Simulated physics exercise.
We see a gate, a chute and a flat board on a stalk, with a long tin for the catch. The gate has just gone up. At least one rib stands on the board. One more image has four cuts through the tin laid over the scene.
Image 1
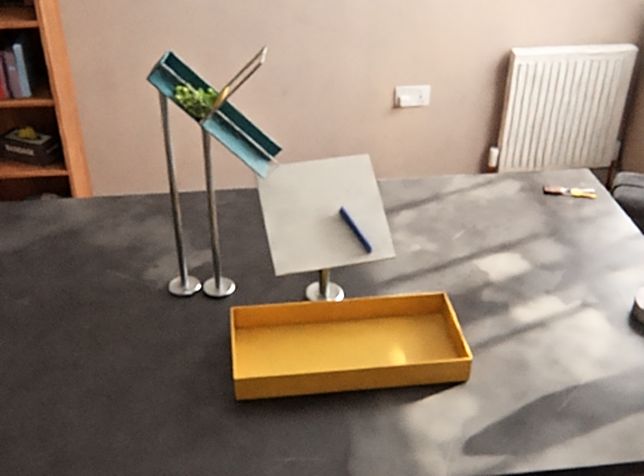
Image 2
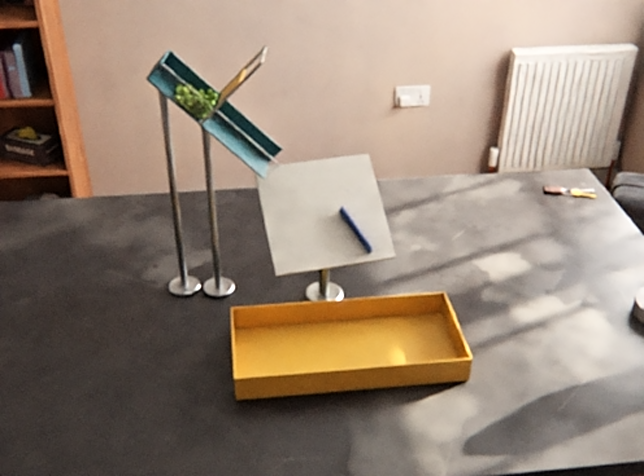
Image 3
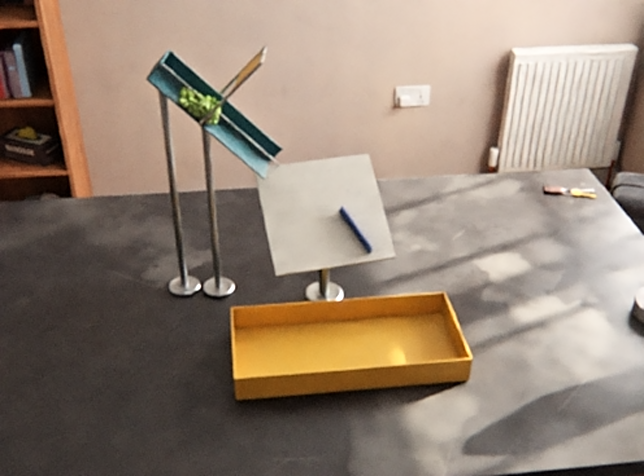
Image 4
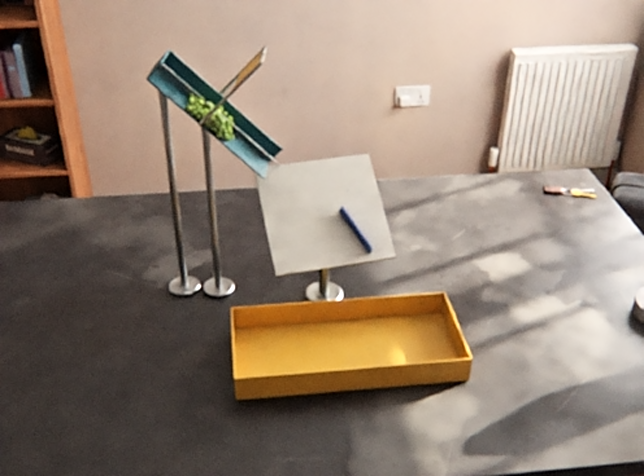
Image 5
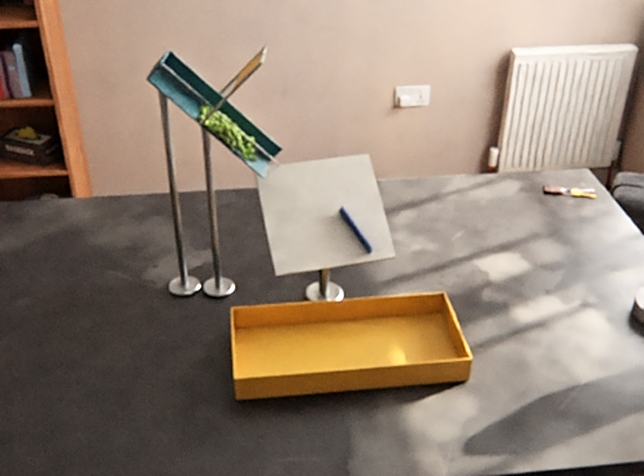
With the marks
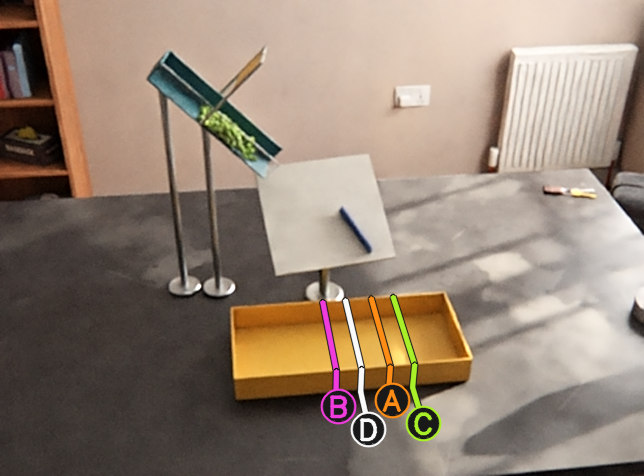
Small green pieces slide down a sloping teal chute above a tilted board and yellow tray.
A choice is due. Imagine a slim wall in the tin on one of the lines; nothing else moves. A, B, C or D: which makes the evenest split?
Go for A.
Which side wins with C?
The left side.
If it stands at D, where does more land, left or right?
The right side.
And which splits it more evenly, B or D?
That would be D.
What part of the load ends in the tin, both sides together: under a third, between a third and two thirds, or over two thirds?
It is over two thirds.
On the marked copy, line A crosses the front rim at (390, 365); line B crosses the front rim at (336, 370); line C crosses the front rim at (414, 363); line D crosses the front rim at (361, 368).
With A, of what is caught, roughly half on the left of the divider, roughly half on the right.
With B, of what is caught, about a tenth on the left of the divider, almost all on the right.
With C, of what is caught, the larger part on the left of the divider, about a tenth on the right.
With D, of what is caught, roughly a quarter on the left of the divider, the larger part on the right.
